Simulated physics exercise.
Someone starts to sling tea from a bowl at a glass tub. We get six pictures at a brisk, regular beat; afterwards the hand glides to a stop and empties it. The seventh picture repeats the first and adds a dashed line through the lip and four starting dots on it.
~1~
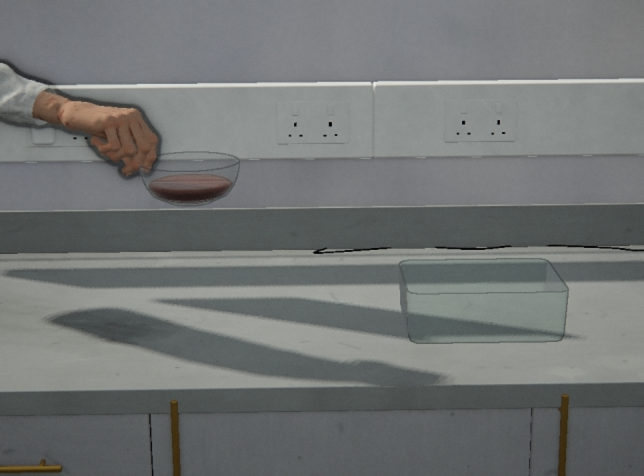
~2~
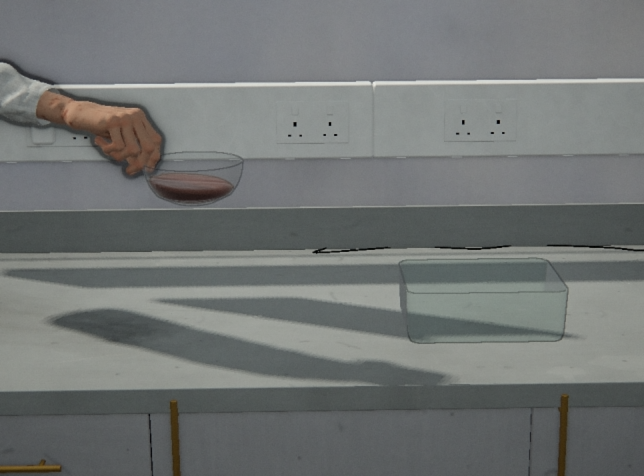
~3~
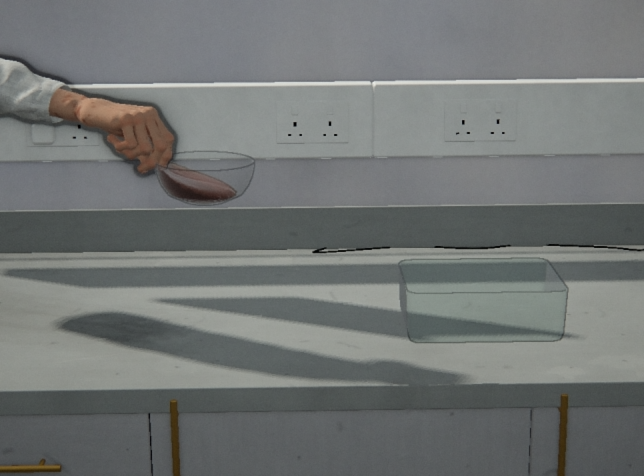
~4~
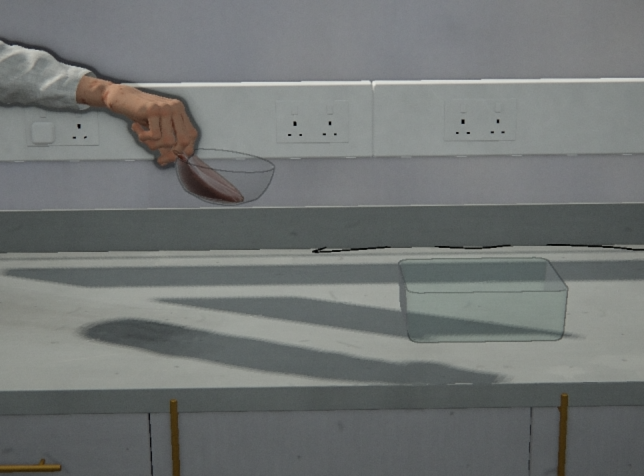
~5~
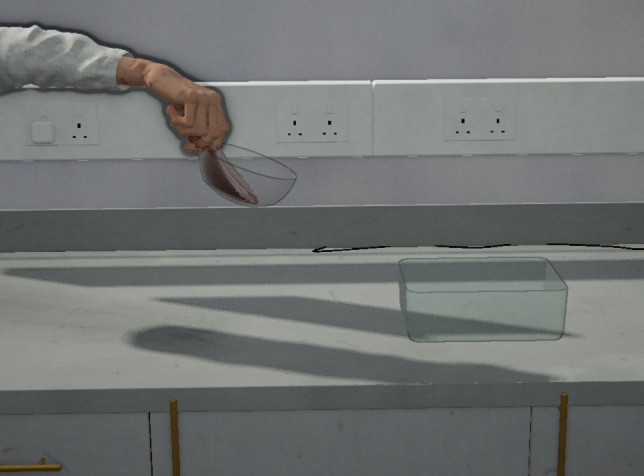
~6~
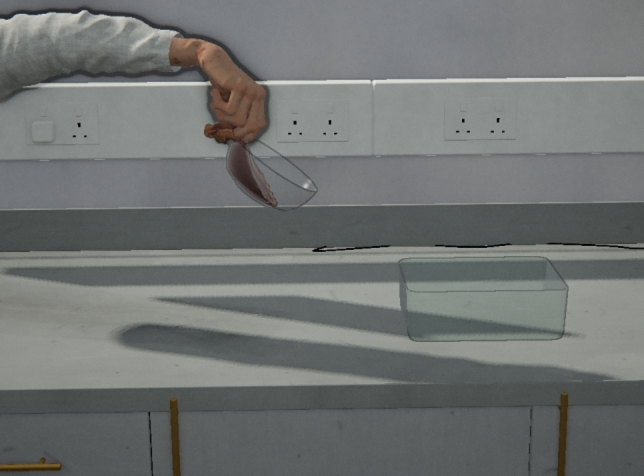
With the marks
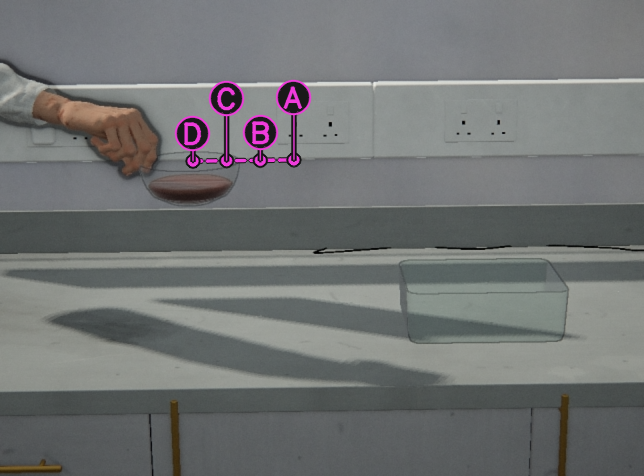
A hand moves a glass bowl of tea rightward above a counter, tilting it steeply.
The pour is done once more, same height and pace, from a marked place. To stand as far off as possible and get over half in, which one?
Take B.
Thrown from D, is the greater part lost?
Yes, that goes wrong.
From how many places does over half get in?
Two of the four.
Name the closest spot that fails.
It is C.
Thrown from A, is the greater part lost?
No.
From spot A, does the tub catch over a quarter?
Yes, it does.
On the marked copy, A at (293, 159); B at (260, 160); C at (226, 160); D at (192, 161).
For spot A, about 68 % lands in the tub, 18 % falls short and 14 % goes beside or beyond.
For spot B, about 61 % lands in the tub, 28 % falls short and 11 % goes beside or beyond.
For spot C, about 29 % lands in the tub, 66 % falls short and 5 % goes beside or beyond.
For spot D, about 8 % lands in the tub, 89 % falls short and 3 % goes beside or beyond.
